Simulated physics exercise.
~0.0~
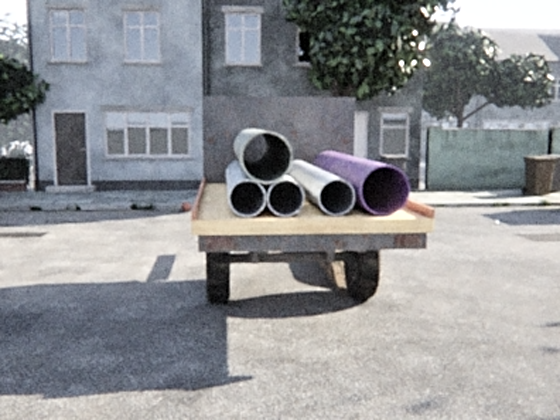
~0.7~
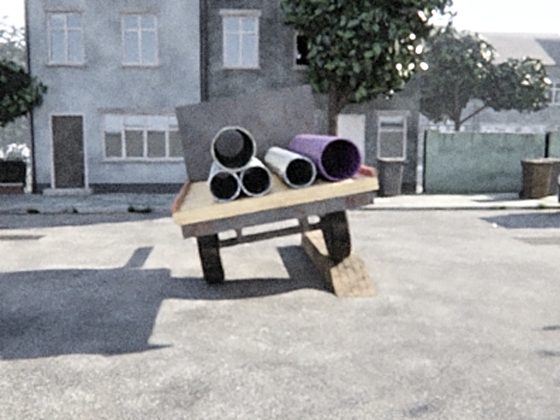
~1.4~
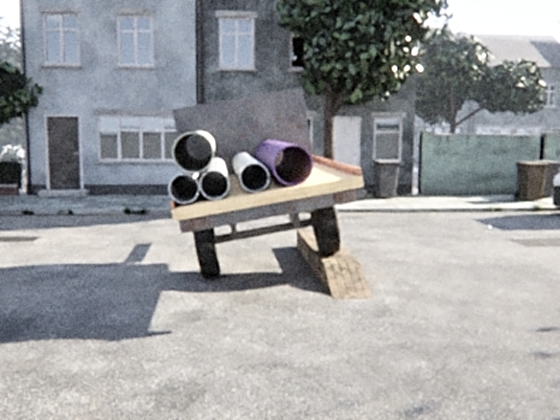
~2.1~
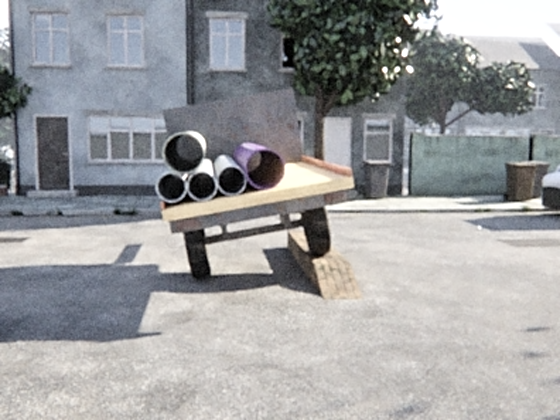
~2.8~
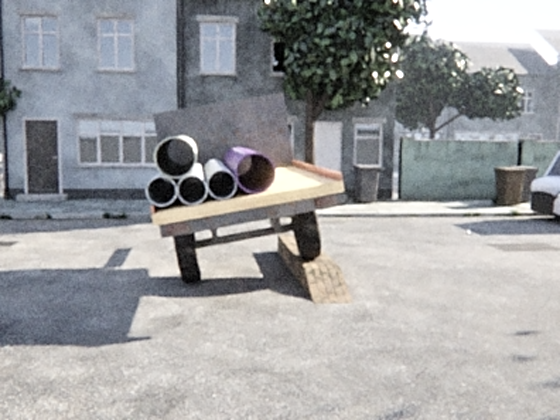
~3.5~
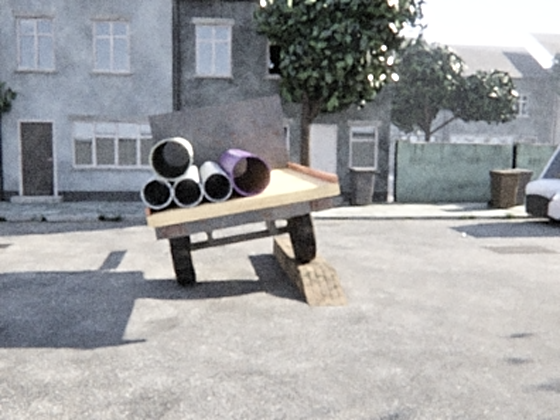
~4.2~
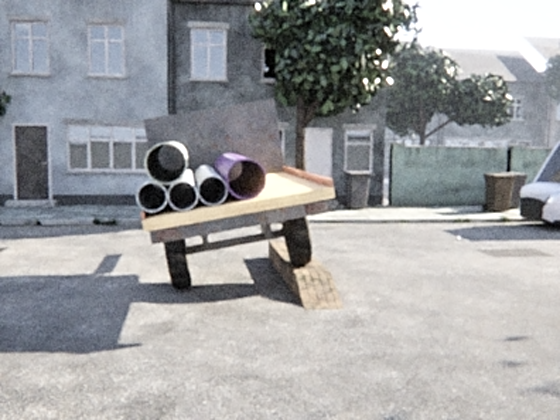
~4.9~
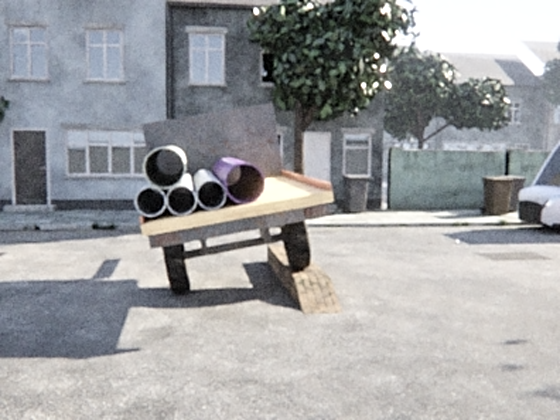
On a sunlit street, a trailer tilts on a ramp and its purple pipe rolls left, staying aboard.
